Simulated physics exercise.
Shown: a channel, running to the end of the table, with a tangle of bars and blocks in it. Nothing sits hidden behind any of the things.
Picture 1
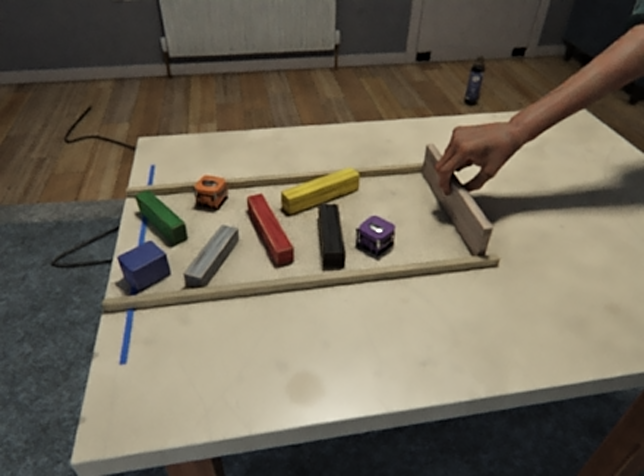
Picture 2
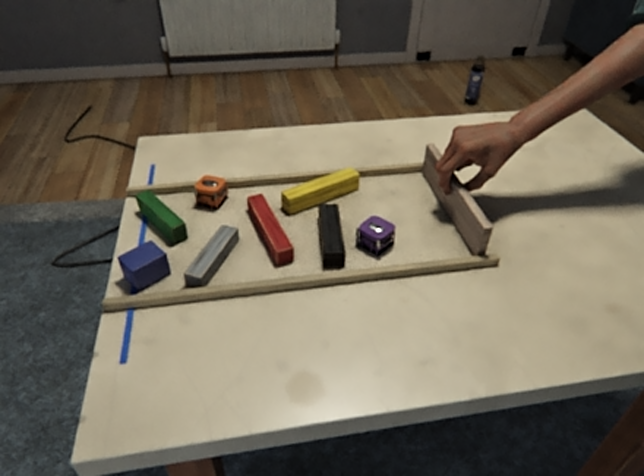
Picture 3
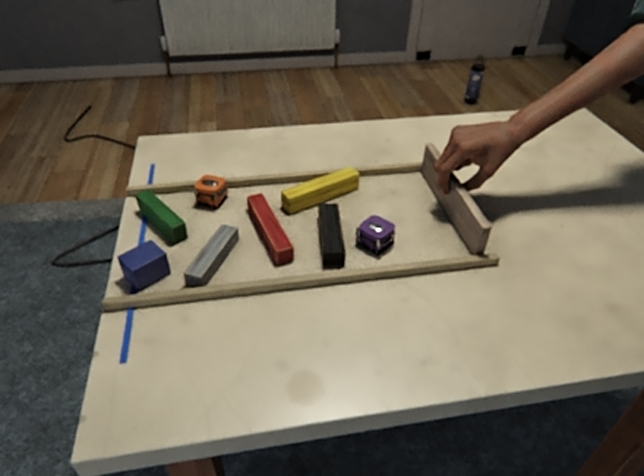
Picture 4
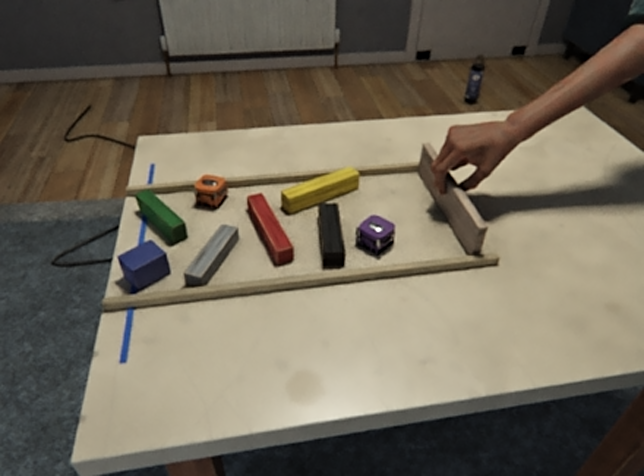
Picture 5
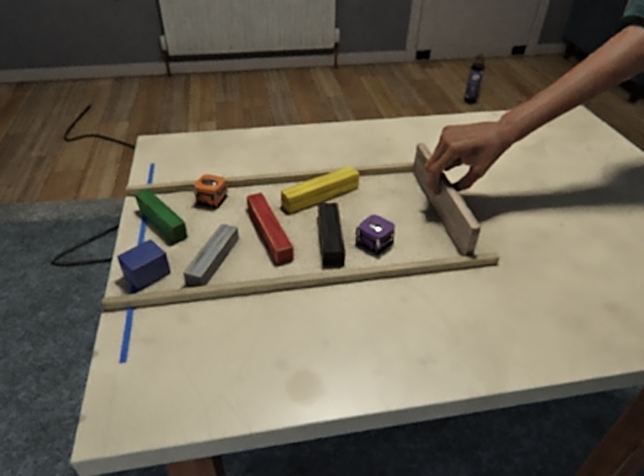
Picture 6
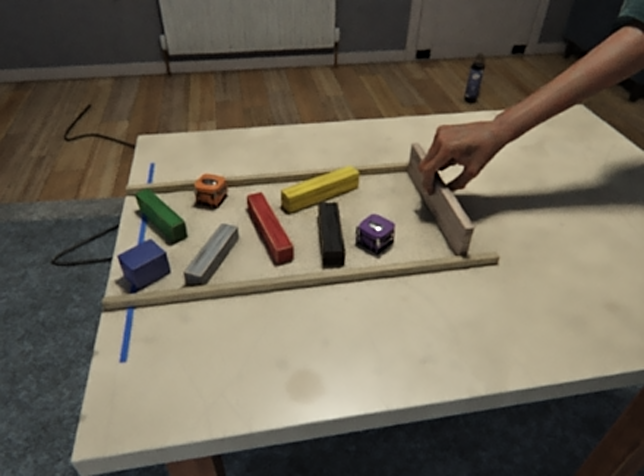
A hand slides a wooden board slightly left between two rails toward scattered coloured blocks.
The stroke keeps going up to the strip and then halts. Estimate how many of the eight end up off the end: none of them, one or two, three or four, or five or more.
Seems five or more of them come crashing down.
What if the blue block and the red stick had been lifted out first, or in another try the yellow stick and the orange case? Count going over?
First 5, then 5.
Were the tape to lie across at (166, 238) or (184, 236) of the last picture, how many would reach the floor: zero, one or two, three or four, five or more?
In turn: 3 or 4; either three or four.
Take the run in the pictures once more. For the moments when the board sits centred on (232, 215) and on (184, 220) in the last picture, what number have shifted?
At the first place 8, at the second 8.
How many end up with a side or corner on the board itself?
Contact count: 1.
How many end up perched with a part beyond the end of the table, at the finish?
The total would be 1.
Soon after, none off yet; blue block at rest near (145, 264); green stick at rest near (161, 215); grey stick at rest near (213, 254).
Then, none off yet; blue block moved about its own width near (120, 269); green stick moved a little near (120, 220); grey stick moved about its own width near (151, 263).
At rest, the number that fall off is five or more; fallen, yellow stick, black stick, red stick, orange case, grey stick, green stick and blue block.
